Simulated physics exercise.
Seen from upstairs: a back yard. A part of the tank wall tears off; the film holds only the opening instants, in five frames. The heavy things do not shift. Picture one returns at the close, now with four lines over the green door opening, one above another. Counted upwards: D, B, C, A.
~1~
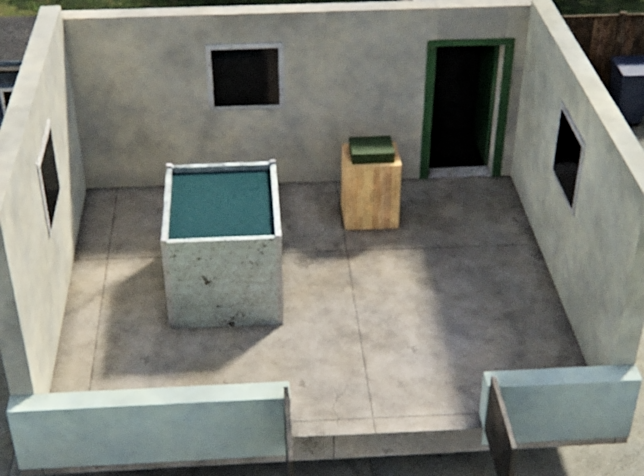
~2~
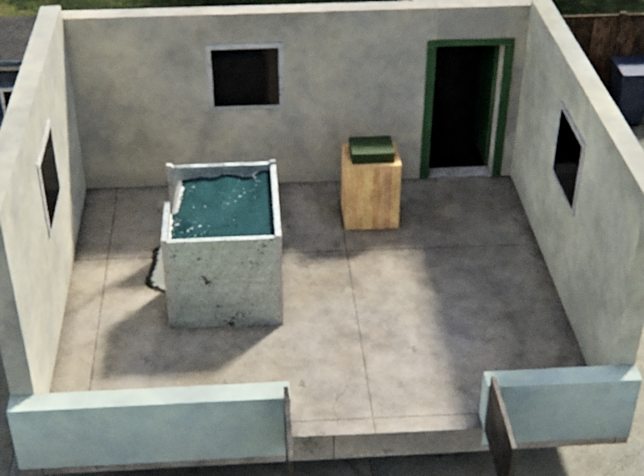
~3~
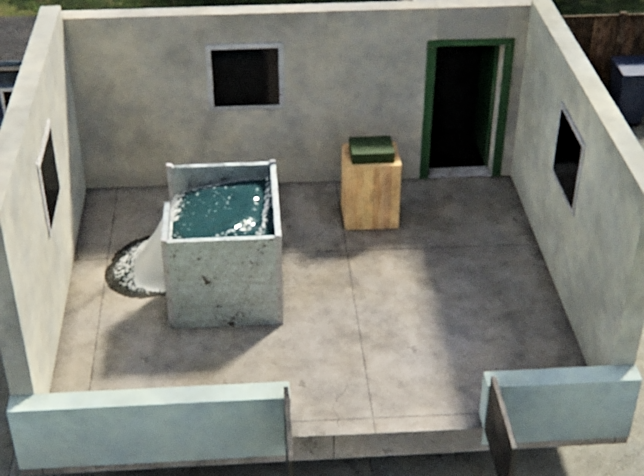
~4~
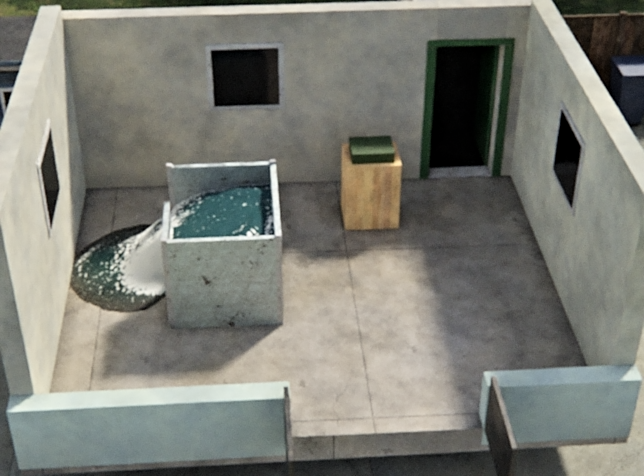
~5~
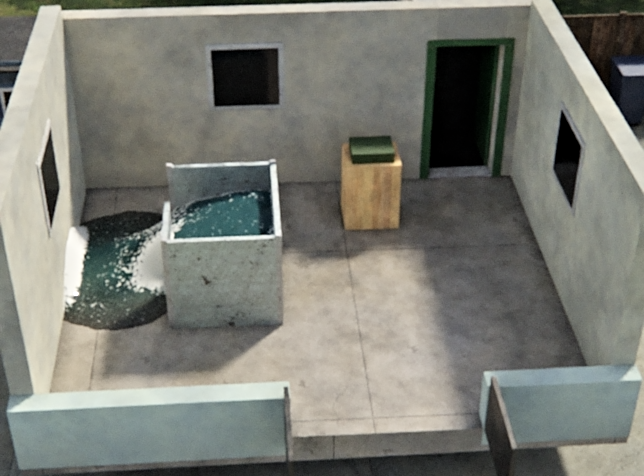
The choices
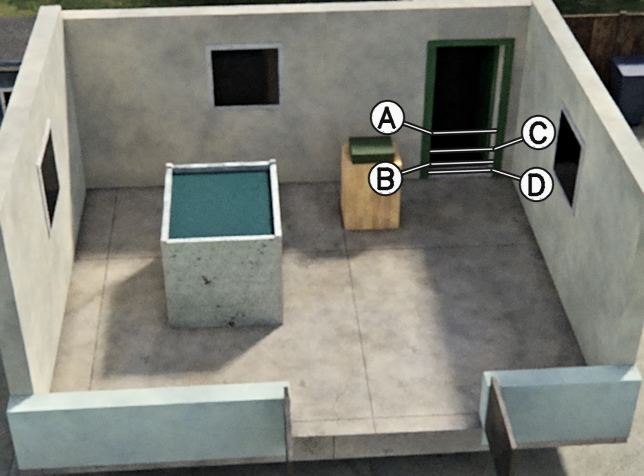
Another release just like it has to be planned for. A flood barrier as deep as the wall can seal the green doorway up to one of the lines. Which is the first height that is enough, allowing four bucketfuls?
It is D.
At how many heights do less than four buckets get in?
All four.
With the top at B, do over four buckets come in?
No, that is safe.
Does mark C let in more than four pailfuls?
No, that is safe.
On the marked copy, A at (463, 131); B at (461, 163); C at (462, 150); D at (460, 171); from the bottom up D, B, C, A.
With A, nothing gets over.
With B, nothing gets over.
With C, nothing gets over.
With D, a splash gets over, under a bucket.
